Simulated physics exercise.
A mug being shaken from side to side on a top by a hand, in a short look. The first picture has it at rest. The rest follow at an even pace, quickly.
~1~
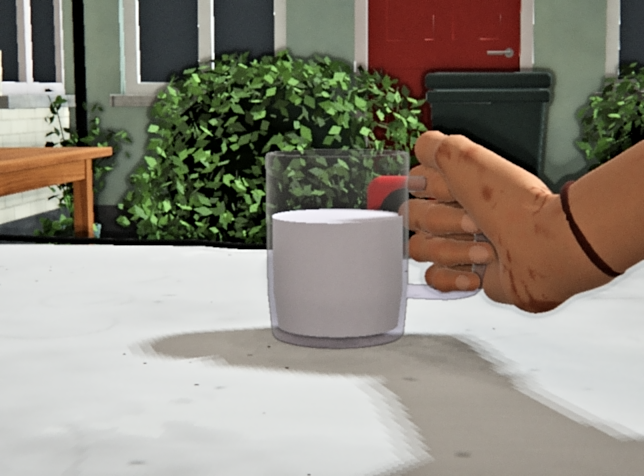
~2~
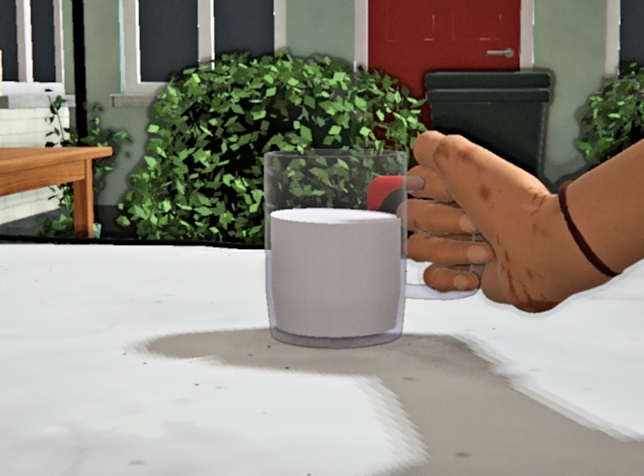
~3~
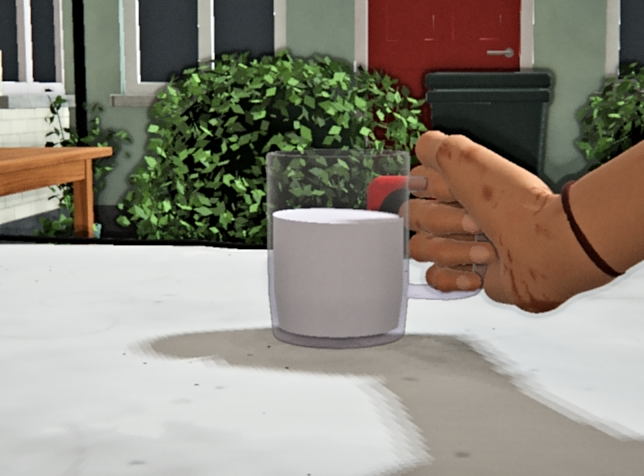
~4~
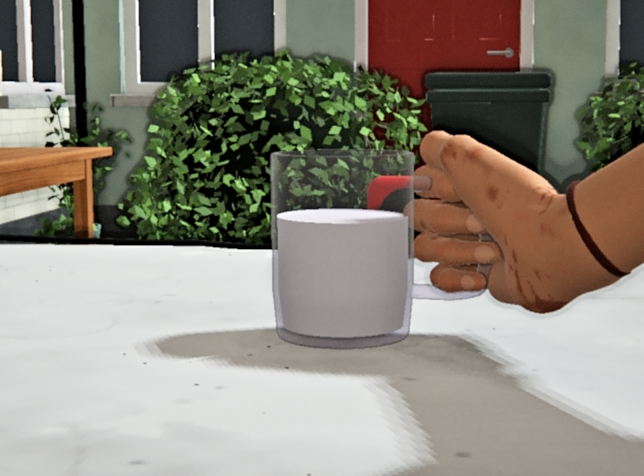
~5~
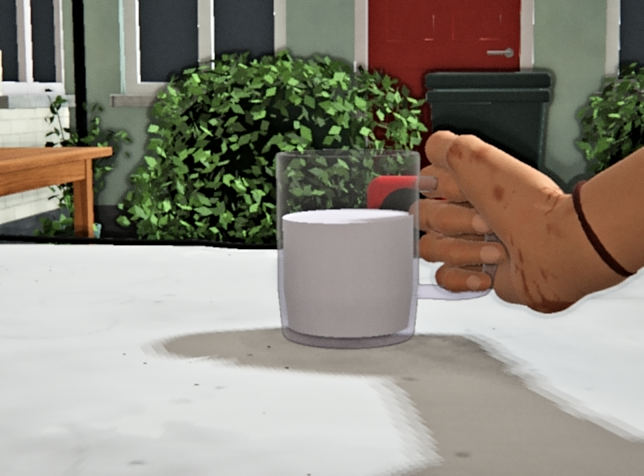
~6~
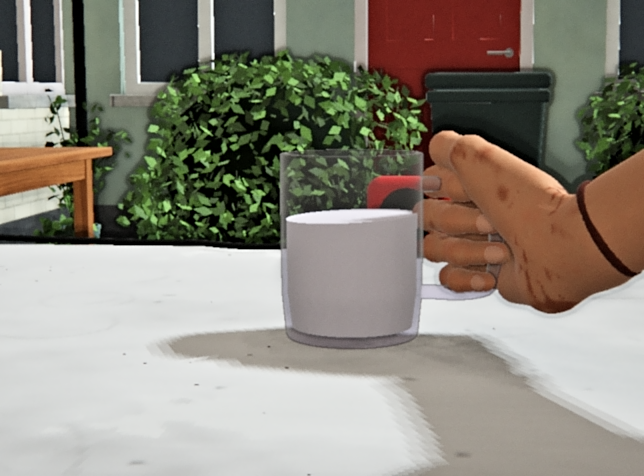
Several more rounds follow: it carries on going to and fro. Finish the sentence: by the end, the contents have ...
By the end, the contents have all stayed in.
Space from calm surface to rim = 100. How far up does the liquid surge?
10%, by my reckoning.
Soon after, the highest wave so far stays far below the rim.
In the end, the highest wave so far stays far below the rim; nothing has left it.
